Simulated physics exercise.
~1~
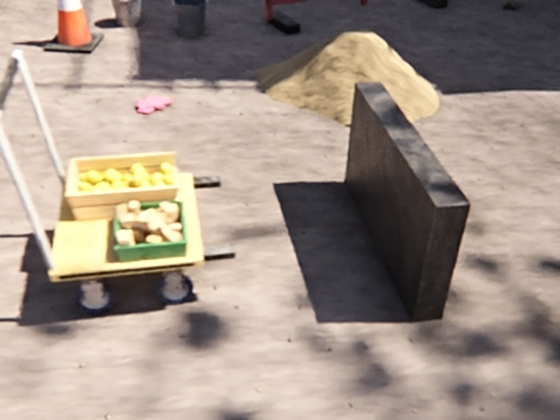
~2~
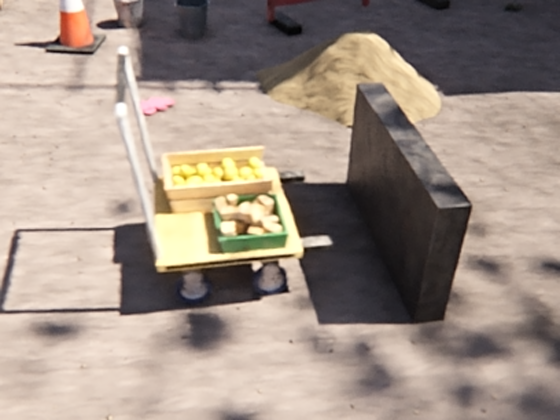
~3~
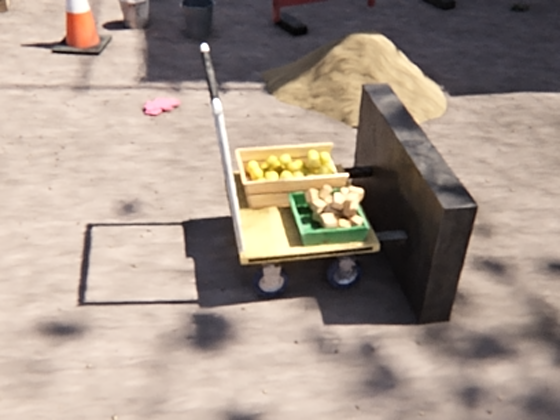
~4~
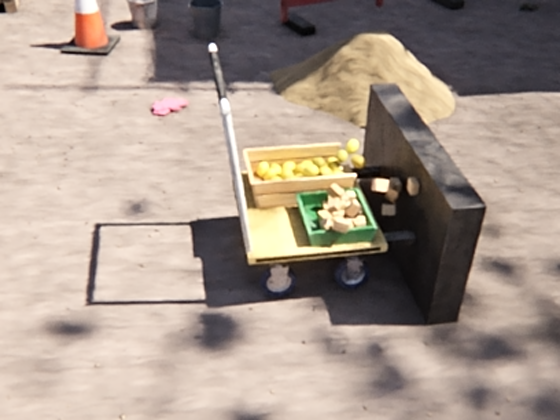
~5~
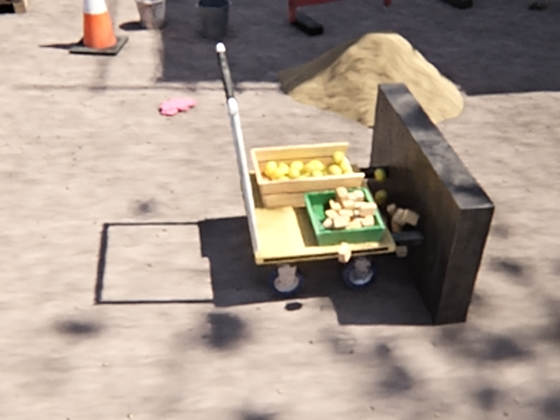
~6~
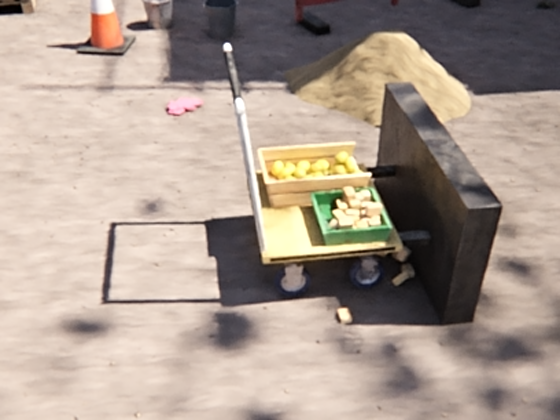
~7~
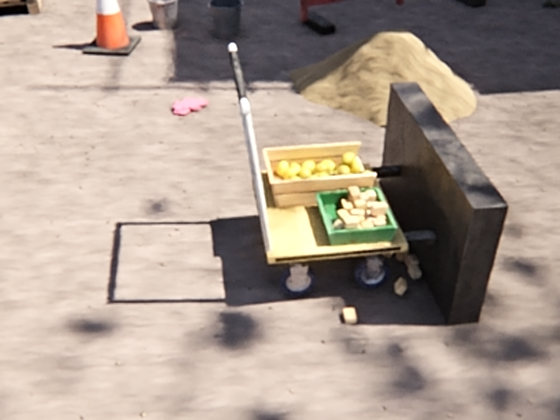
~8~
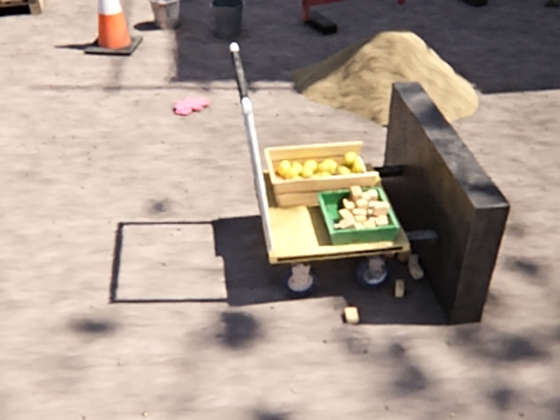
A flatbed trolley with a yellow deck and pale upright handle rolls right across sunlit grey ground towards a dark, upright wall, seen from above and to the side. It carries a wooden tote of yellow, rounded pieces behind a green tote of pale timber offcuts, with a sand heap, an orange cone and a pink splat beyond. The trolley stops just short of the wall, and the loads surge right. Several offcuts and a few yellow pieces spill over into the gap and drop. The trolley stays upright and still, with a few offcuts on the ground and most of both loads aboard.
